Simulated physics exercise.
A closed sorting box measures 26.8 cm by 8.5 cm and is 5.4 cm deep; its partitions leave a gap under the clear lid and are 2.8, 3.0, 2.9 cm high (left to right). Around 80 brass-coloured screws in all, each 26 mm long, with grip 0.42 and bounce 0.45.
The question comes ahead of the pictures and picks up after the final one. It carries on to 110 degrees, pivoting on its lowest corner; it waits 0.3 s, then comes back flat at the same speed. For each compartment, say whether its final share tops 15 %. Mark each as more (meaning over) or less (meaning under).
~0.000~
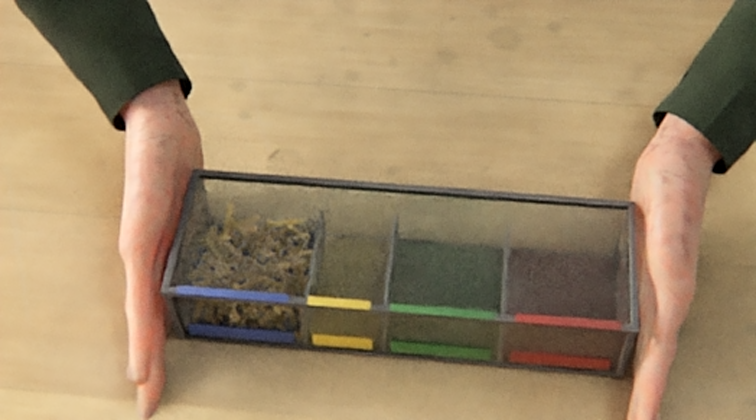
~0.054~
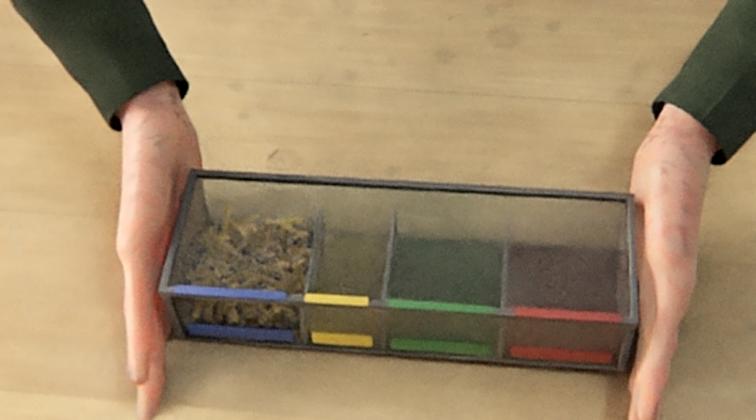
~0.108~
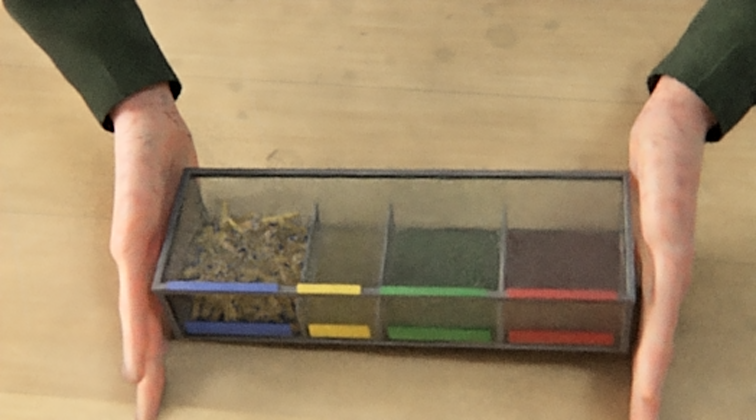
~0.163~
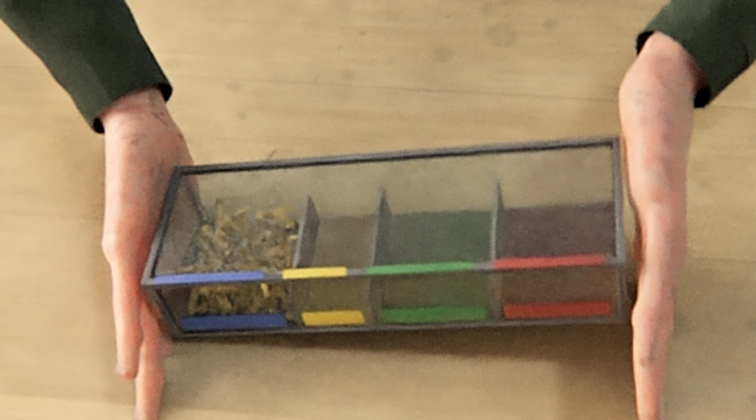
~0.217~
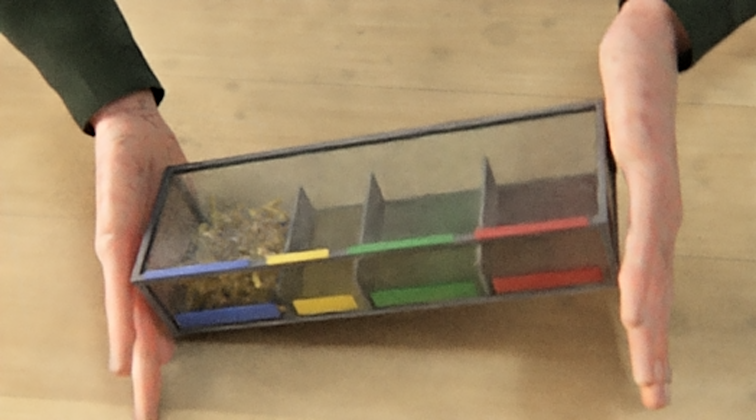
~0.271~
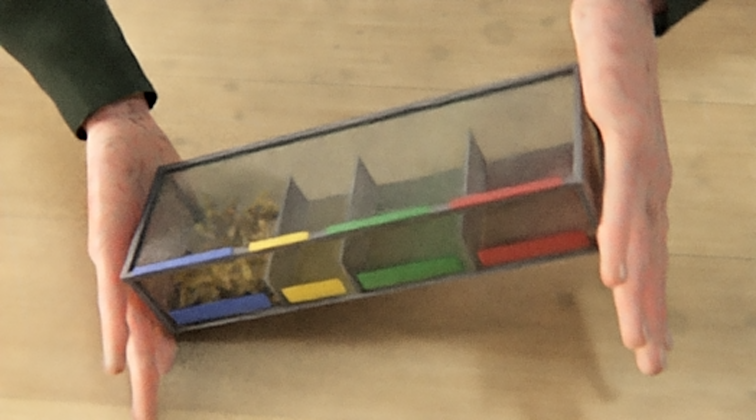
Red - less; blue - more; green - less; yellow - less.
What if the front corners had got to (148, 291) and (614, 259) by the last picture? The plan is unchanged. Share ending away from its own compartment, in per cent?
I'd say close to 0 in a hundred.
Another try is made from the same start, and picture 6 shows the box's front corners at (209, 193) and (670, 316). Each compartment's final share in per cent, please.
Red 100 %; blue 0 %; green 0 %; yellow 0 %.
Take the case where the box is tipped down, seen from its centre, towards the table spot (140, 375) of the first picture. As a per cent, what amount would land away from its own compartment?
Something like 0 per cent of the pieces.
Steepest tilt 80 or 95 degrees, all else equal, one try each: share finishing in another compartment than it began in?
Try one gives around 0 %, try two around 0 %.
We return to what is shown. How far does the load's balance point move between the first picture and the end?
Displacement: Near 1.5 cm.
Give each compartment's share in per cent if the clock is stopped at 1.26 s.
Red 0, blue 100, green 0, yellow 0.
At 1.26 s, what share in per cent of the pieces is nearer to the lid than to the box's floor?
About 40 %.
After 1.26 s, tilt 110 degrees; blue 100 %.
After 1.92 s, tilt 56 degrees; blue 100 %.
After 2.62 s, tilt 0 degrees; blue 100 %.
At rest (3.1 s), red 0 %, blue 100 %, green 0 %, yellow 0 %.
